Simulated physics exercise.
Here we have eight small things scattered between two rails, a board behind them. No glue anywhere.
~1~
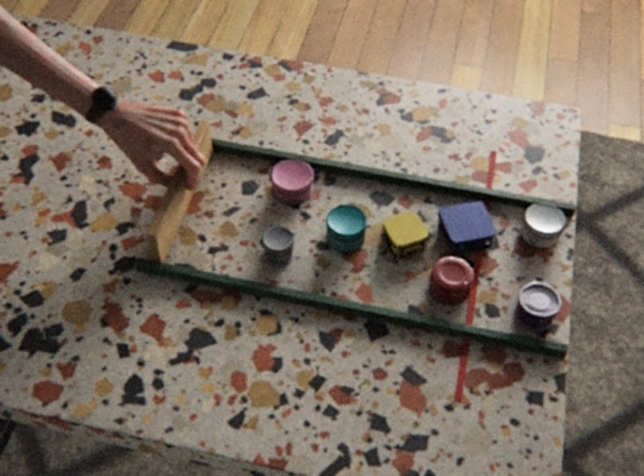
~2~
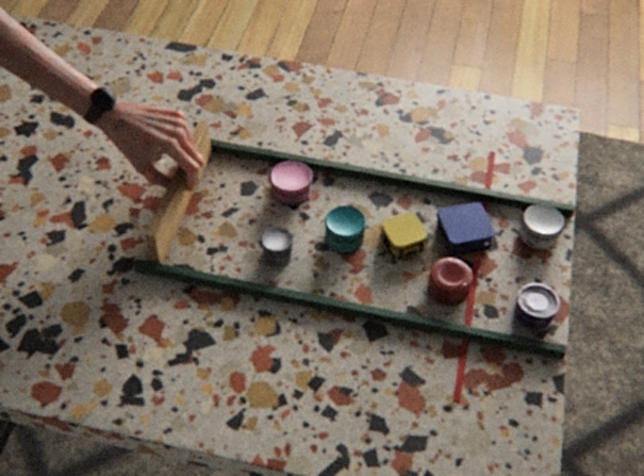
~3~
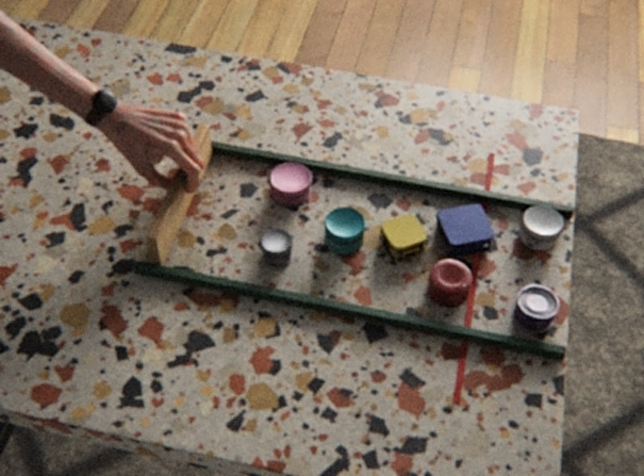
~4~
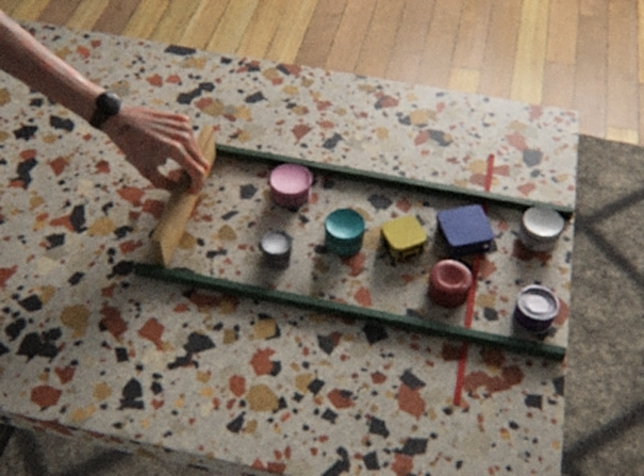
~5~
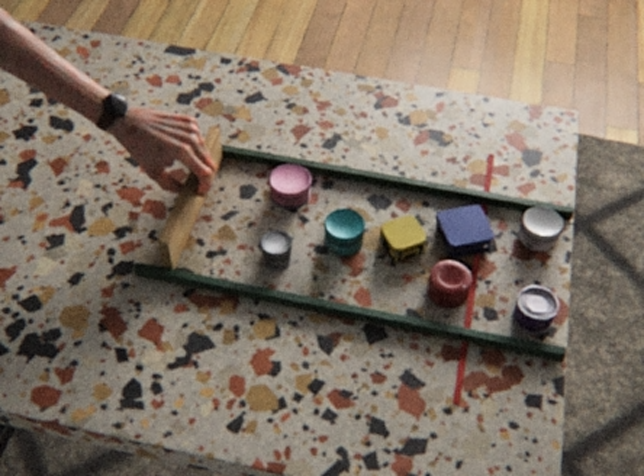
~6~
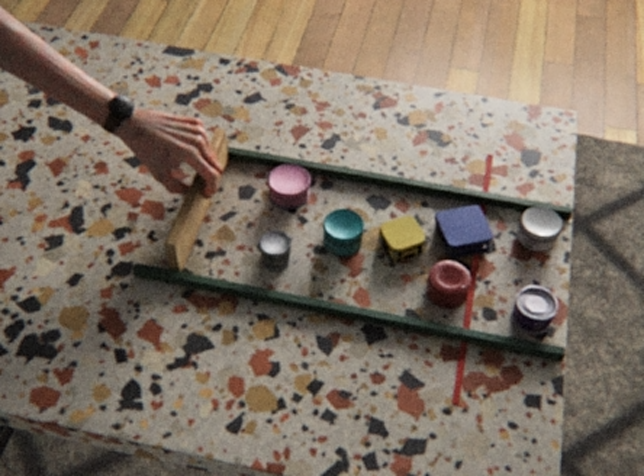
To begin with, a hand grips a wooden board at the left end of two green rails, with eight small pots, tubs and cases scattered between them. The board stays almost still, then the hand slides it slightly right, while the small items remain in place.
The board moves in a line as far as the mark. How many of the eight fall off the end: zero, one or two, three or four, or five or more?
The number that fall off is one or two.
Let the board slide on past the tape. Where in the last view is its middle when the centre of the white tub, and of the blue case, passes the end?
About (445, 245), and (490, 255) for the other.
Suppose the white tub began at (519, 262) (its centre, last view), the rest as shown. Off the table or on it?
The white tub is kept.
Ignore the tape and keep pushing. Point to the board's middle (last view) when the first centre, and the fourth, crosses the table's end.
About (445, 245), then (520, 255).
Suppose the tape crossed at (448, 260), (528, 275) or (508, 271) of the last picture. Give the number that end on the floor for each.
The counts: 1, 5 and 3.
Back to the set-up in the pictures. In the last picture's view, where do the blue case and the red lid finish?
The blue case at (556, 235), the red lid at (525, 301).
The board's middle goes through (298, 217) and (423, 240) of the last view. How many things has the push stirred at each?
The counts are 2 and 7.
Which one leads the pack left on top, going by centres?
The purple pot ends nearest.
Soon after, none off yet; purple pot at rest near (534, 310); white tub at rest near (539, 229); blue case at rest near (463, 232).
Then, none off yet; purple pot at rest near (534, 310); white tub moved about its own width near (566, 225); blue case moved about its own width near (516, 228).
At rest, the number that fall off is one or two; fallen, white tub.
